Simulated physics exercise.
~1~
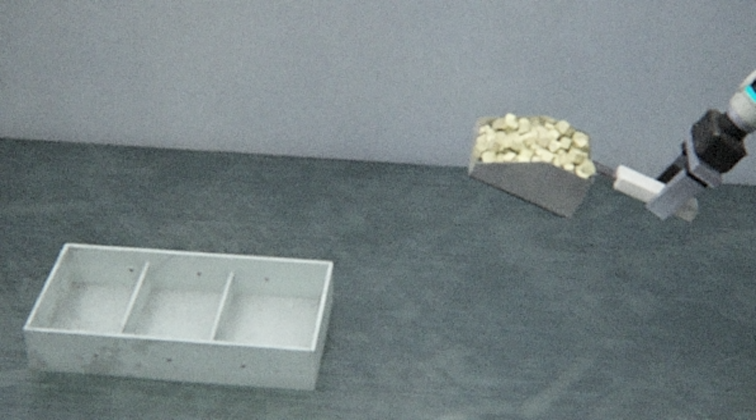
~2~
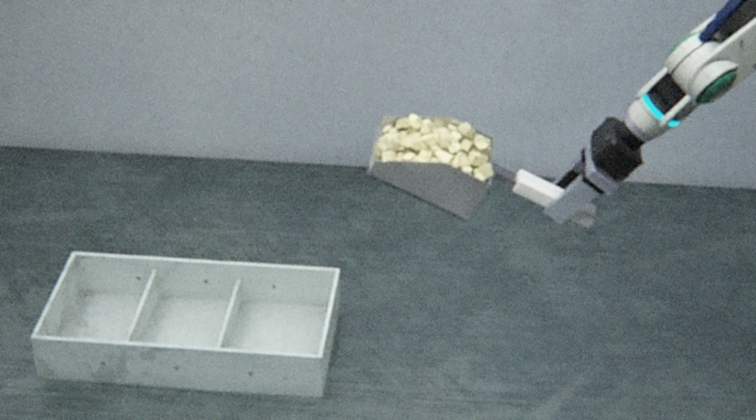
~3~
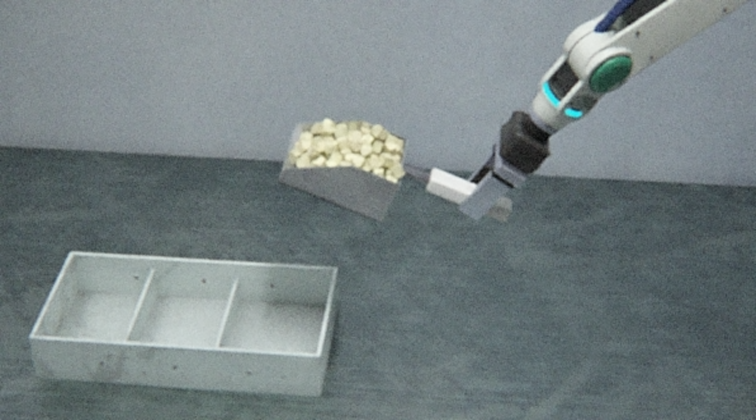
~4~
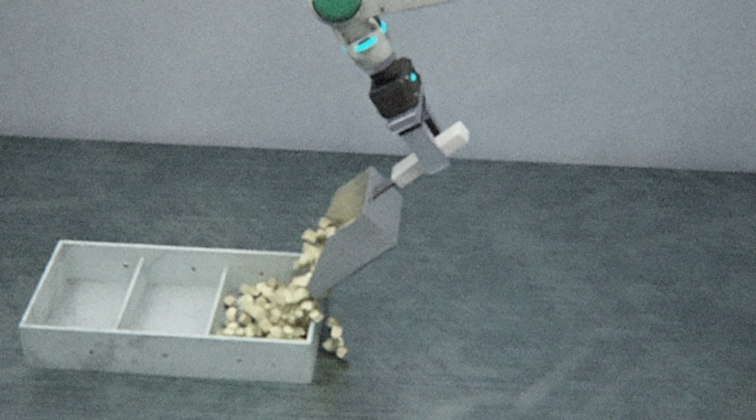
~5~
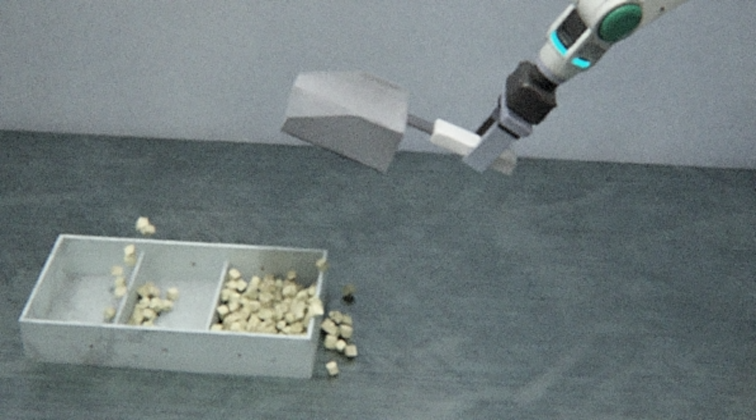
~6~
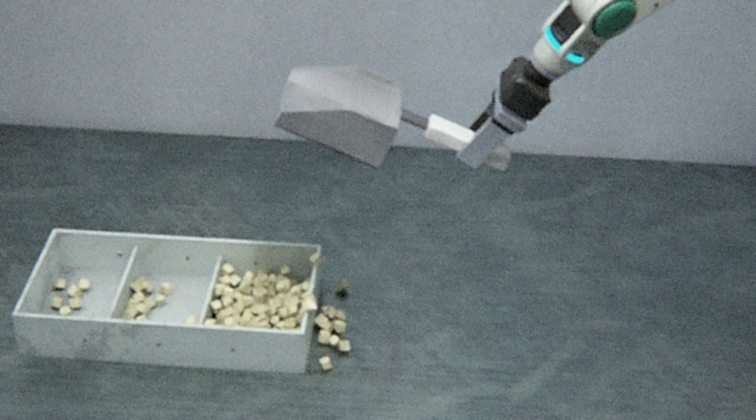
On a dark grey surface before a pale grey wall, seen from slightly above, a long whitish box with three compartments sits at the left. At the right, a robot arm holds a grey scoop heaped with small cream-coloured cubes. The arm carries the scoop left towards the box, then tips it steeply, pouring cubes into the right compartment while a few spill beside it. The scoop swings back up, empty, as some cubes fly farther left. Finally it hangs above while most cubes lie in the right compartment, with a few in the others and some outside.
